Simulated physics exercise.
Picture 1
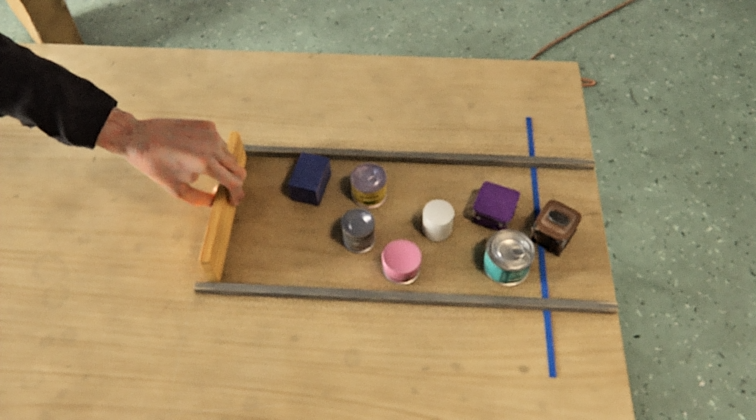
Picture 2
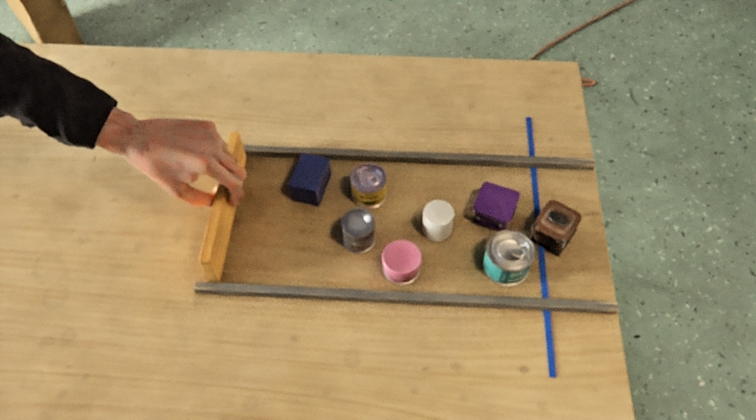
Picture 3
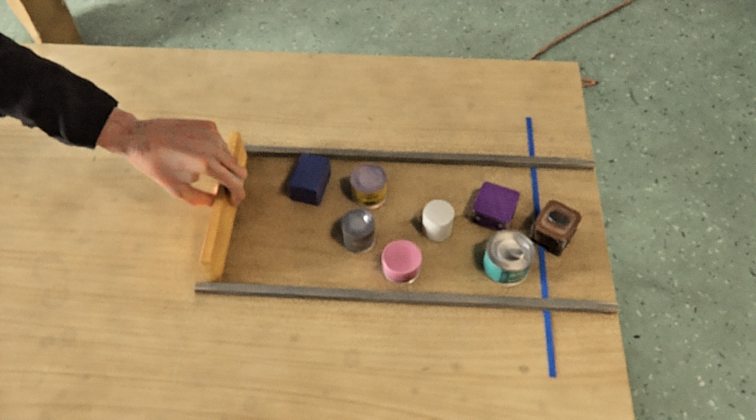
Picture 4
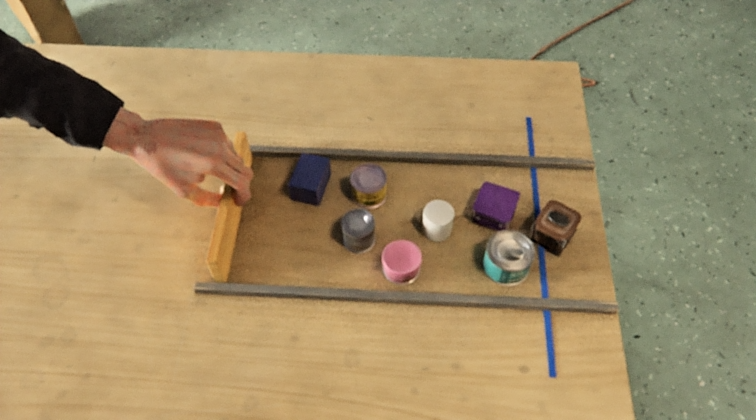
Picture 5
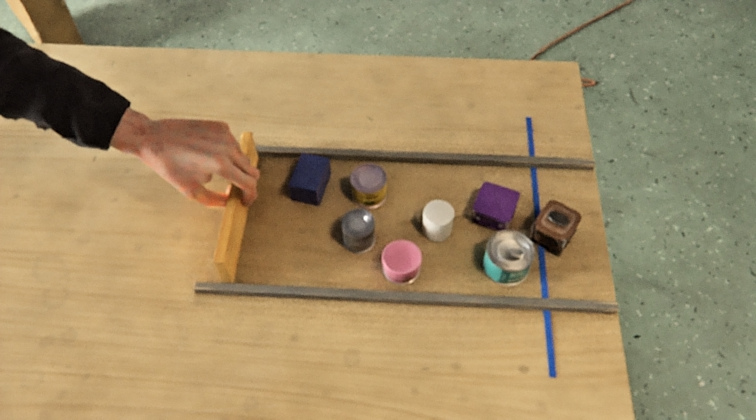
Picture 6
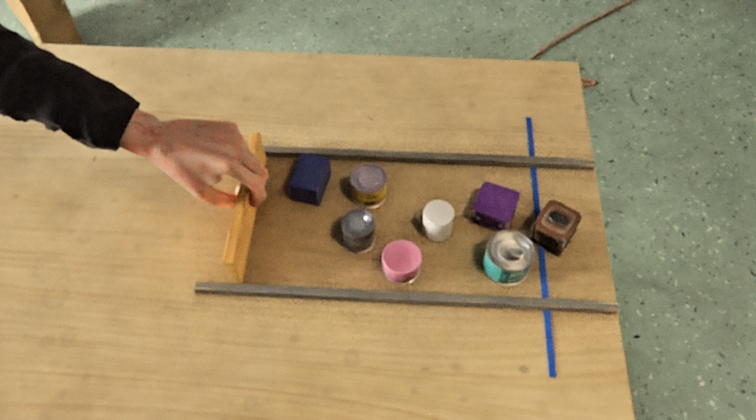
A hand in a dark sleeve grips an upright wooden board at the left end of two grey rails on a pale wooden table, seen from above. Between the rails sit a dark blue block, yellow, grey, pink and white pots, a purple case, a turquoise tin and a brown case by blue tape. The board slides slightly right, touching nothing, while the objects and view stay still.
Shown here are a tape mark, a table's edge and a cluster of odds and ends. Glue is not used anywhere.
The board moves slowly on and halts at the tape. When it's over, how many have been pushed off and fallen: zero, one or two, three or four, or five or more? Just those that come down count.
By the end, one or two have fallen.
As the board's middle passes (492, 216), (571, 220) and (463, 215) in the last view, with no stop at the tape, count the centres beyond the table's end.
Result per place: 0; 4; 0.
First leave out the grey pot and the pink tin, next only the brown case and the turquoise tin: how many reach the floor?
The number is 0 for the first case and 0 for the second.
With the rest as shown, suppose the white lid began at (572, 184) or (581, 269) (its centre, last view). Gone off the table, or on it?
Place by place, it goes off; goes off.
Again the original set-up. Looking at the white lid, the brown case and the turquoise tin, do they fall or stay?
Result - white lid retained, brown case fallen, turquoise tin retained.
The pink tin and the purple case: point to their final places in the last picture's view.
I'd put one close to (565, 274) and the other close to (604, 223).
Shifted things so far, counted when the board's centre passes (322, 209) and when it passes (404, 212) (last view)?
Tally: First 2; then 5.
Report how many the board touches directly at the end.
3 in contact.
Soon after, none off yet; brown case at rest near (555, 227); turquoise tin at rest near (508, 258); purple case at rest near (495, 208).
In the end, the number that fall off is one or two; gone, brown case.
